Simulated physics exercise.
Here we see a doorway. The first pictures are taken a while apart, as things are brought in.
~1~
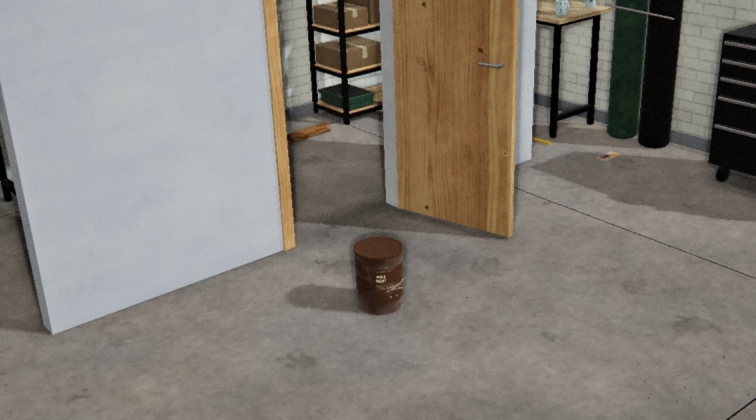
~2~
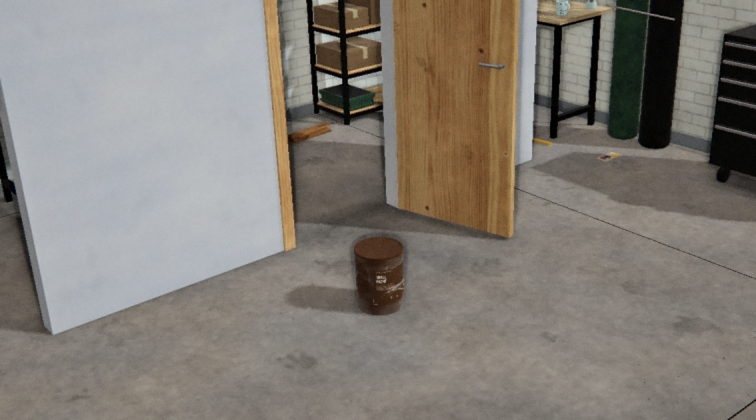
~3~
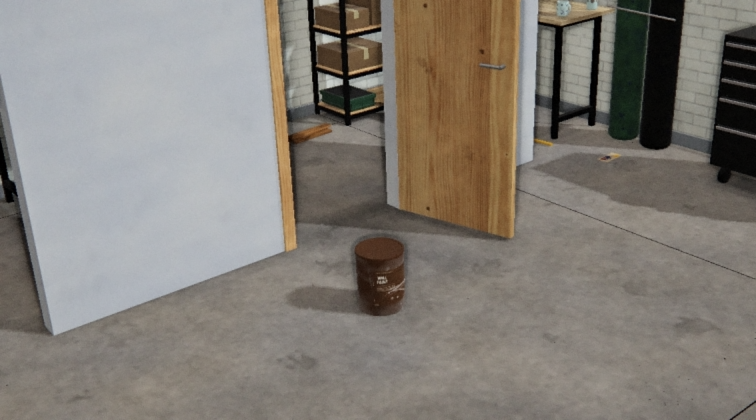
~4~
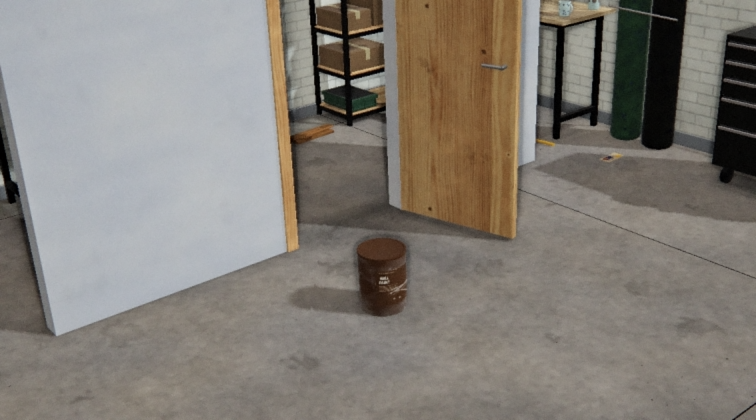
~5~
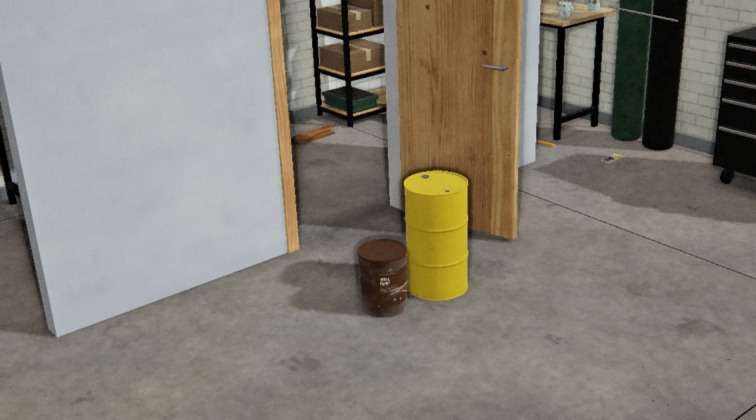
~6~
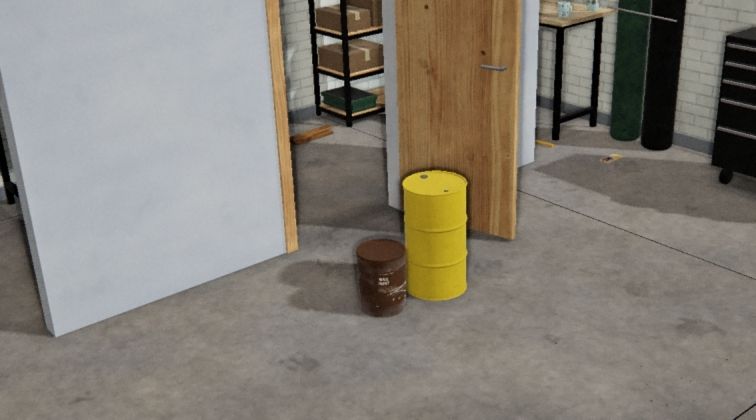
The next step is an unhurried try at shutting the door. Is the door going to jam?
No - the push succeeds.
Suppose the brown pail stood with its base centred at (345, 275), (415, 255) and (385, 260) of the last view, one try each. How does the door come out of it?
On the first try it swings fully closed, on the second it fails to close, and on the third it fails to close.
Then, 1.10 s after the last picture, open by 70°.
Then, 1.90 s after the last picture, open by 34°.
At rest, open by 0°; both in place. Seen from the same camera at the end, yellow drum near (435, 235).
